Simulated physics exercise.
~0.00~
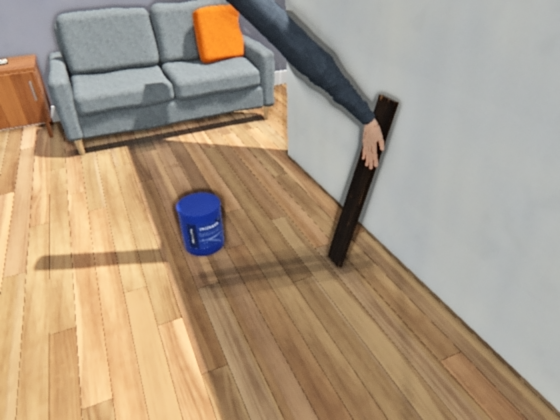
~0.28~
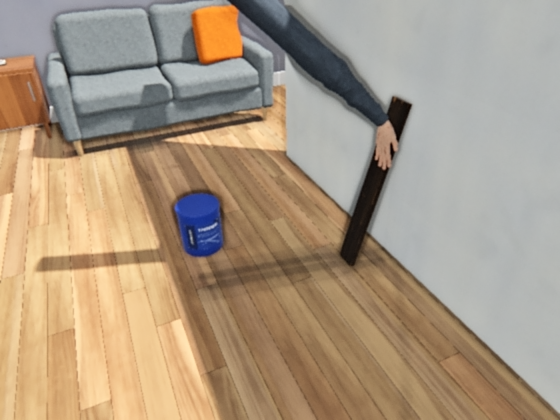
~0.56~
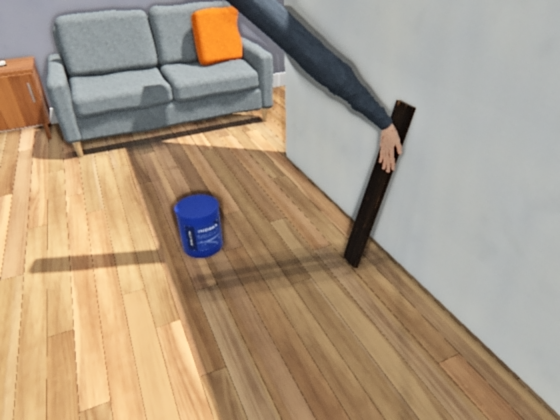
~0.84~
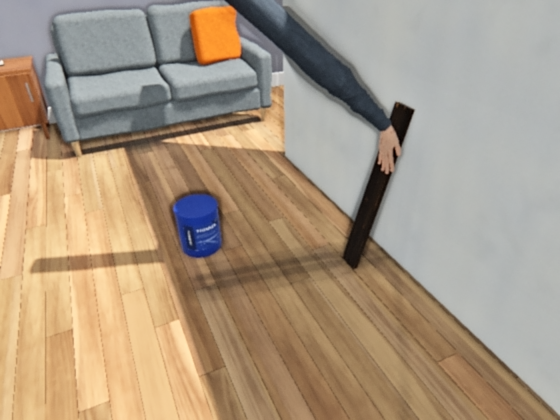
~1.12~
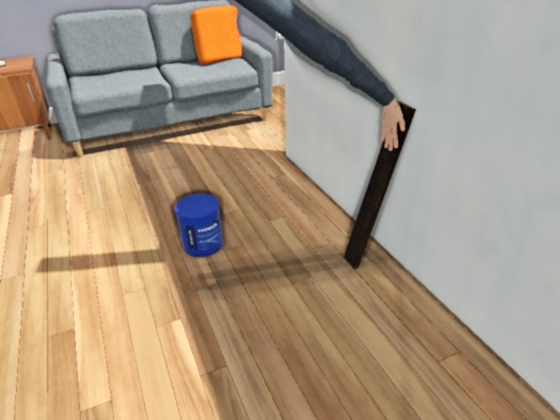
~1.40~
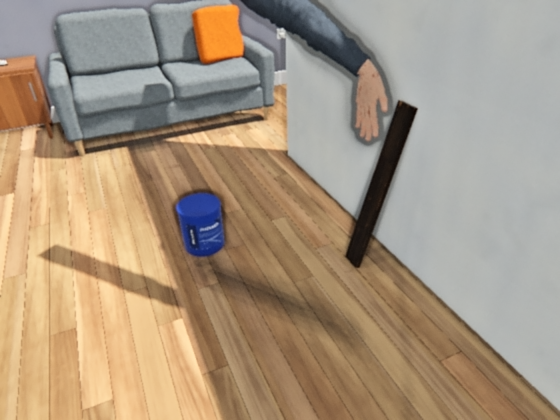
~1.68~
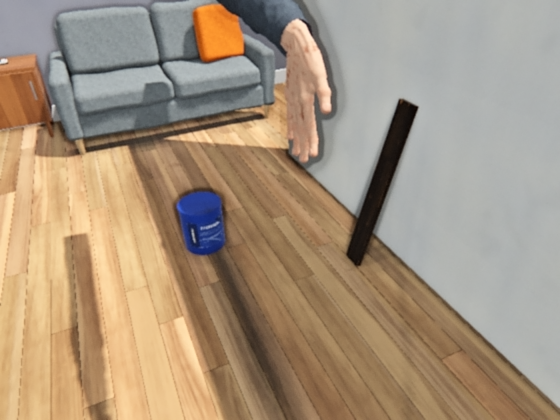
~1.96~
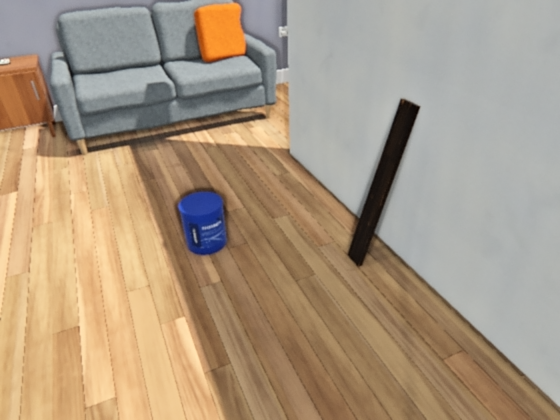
A hand leans a black plank against the wall, lets go, and it stays up.
